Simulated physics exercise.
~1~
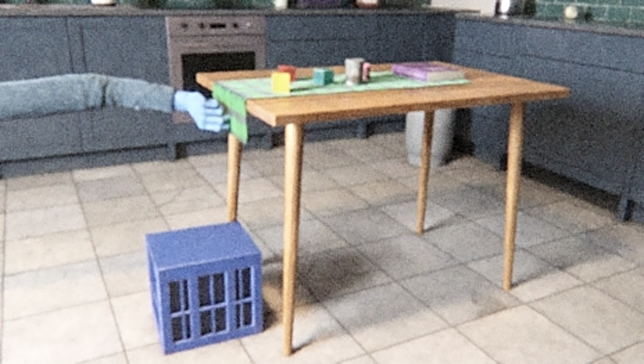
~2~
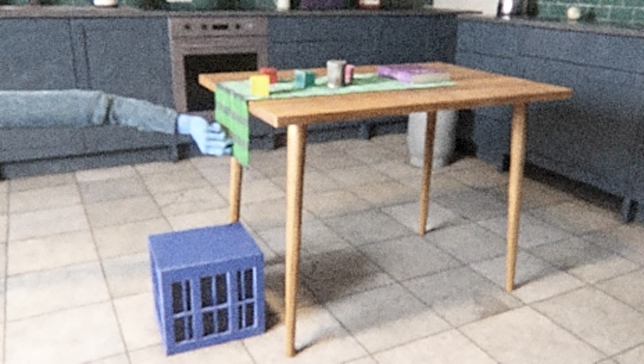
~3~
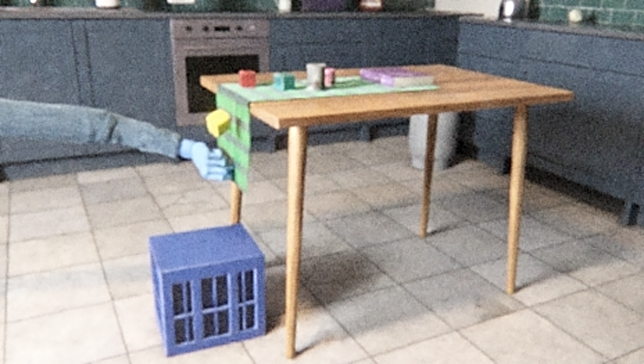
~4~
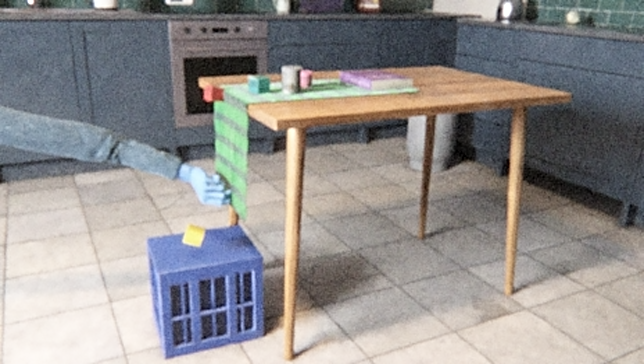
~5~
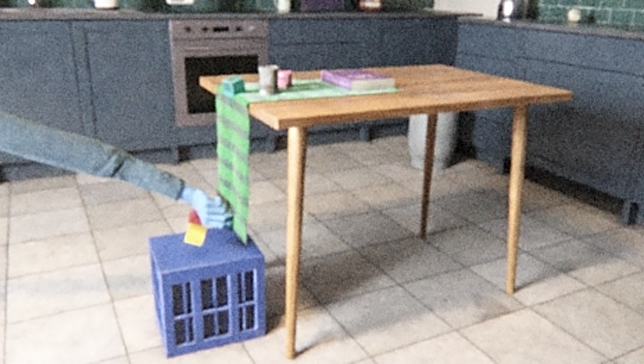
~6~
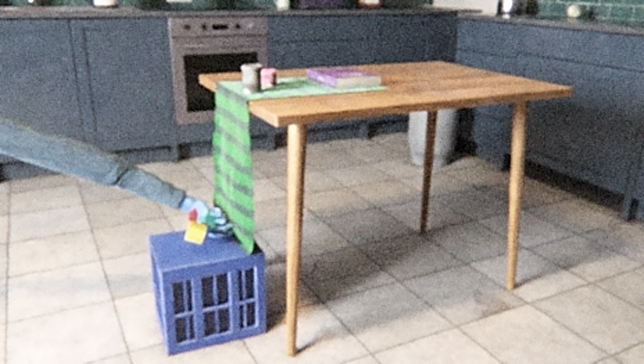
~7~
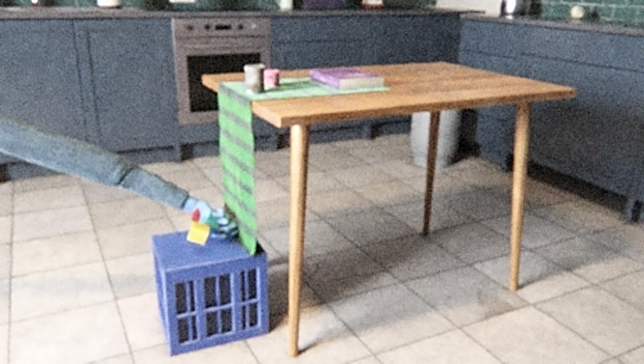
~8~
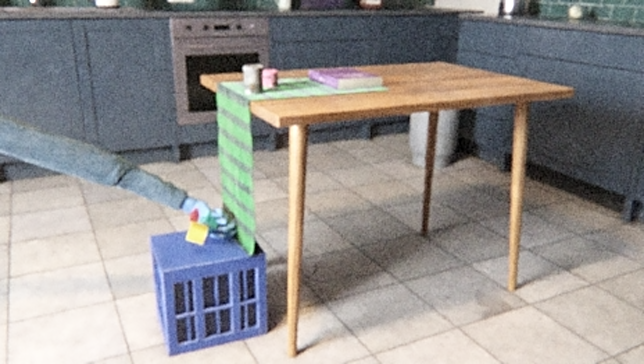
In a kitchen, a hand pulls a green cloth down, dropping three cubes onto a crate.
